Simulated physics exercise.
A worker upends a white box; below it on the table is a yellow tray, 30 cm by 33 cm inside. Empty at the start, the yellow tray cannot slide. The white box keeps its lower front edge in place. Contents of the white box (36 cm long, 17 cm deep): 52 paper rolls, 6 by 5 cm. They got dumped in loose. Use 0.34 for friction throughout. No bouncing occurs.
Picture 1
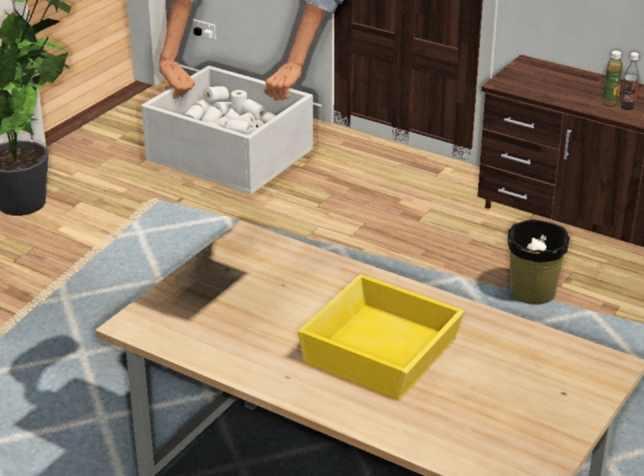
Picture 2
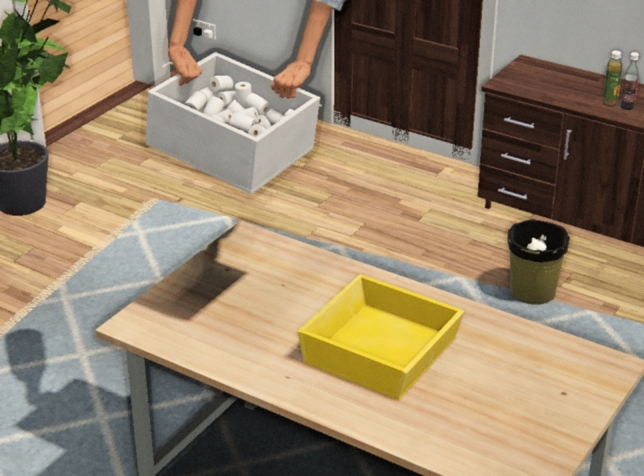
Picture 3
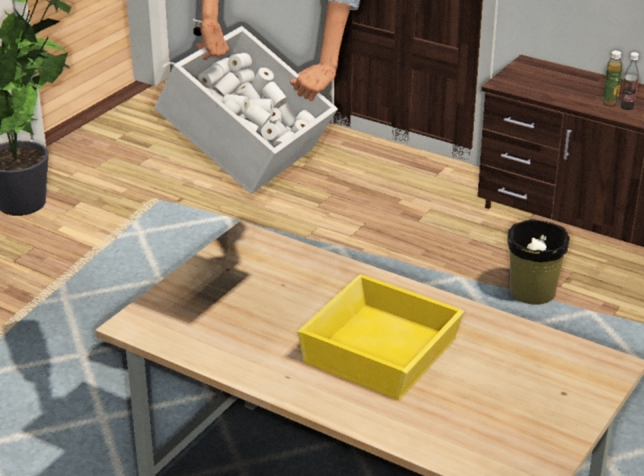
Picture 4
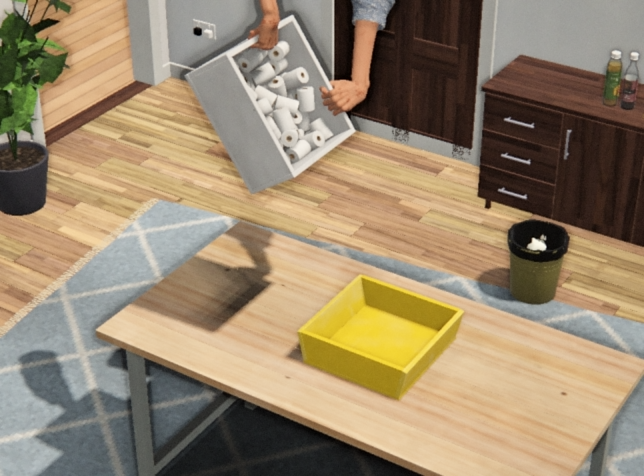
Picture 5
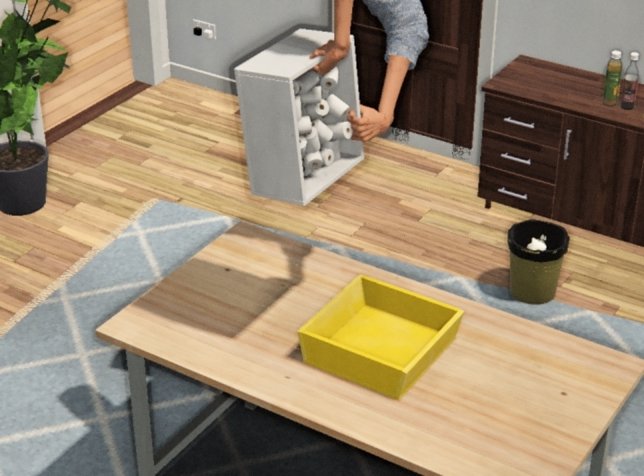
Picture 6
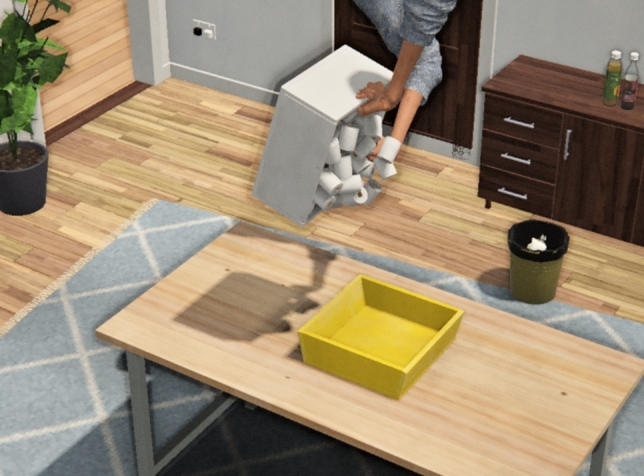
The clip shows a person's hands tilting a white box of white rolls to the right behind a wooden table, turning it past its side as several rolls slide out over the rim, while an empty yellow tray sits still.
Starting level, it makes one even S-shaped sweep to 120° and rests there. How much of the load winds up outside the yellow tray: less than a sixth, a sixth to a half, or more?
One sixth to half of it outside.
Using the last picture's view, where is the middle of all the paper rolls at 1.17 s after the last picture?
Near (403, 351).
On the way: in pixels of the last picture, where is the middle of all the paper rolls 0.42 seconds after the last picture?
Estimated middle - around (405, 344).
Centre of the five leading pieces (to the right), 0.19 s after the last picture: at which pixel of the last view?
(451, 317).
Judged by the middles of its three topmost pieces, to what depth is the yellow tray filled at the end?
I'd say near 8 cm.
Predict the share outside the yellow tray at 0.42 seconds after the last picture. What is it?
25 % by then.
Then, 0.19 s after the last picture, tilt 120°; 11 still in the white box, 11 in the yellow tray, 1 outside the yellow tray and 29 in the air.
Then, 0.42 s after the last picture, tilt 120°; 1 still in the white box, 27 in the yellow tray, 12 outside the yellow tray and 12 in the air.
Then, 0.75 s after the last picture, tilt 120°; 38 in the yellow tray and 14 outside the yellow tray.
Outcome (1.17 s after the last picture), 38 in the yellow tray and 14 outside the yellow tray. Asked share, 14 of 52, 27 per cent.
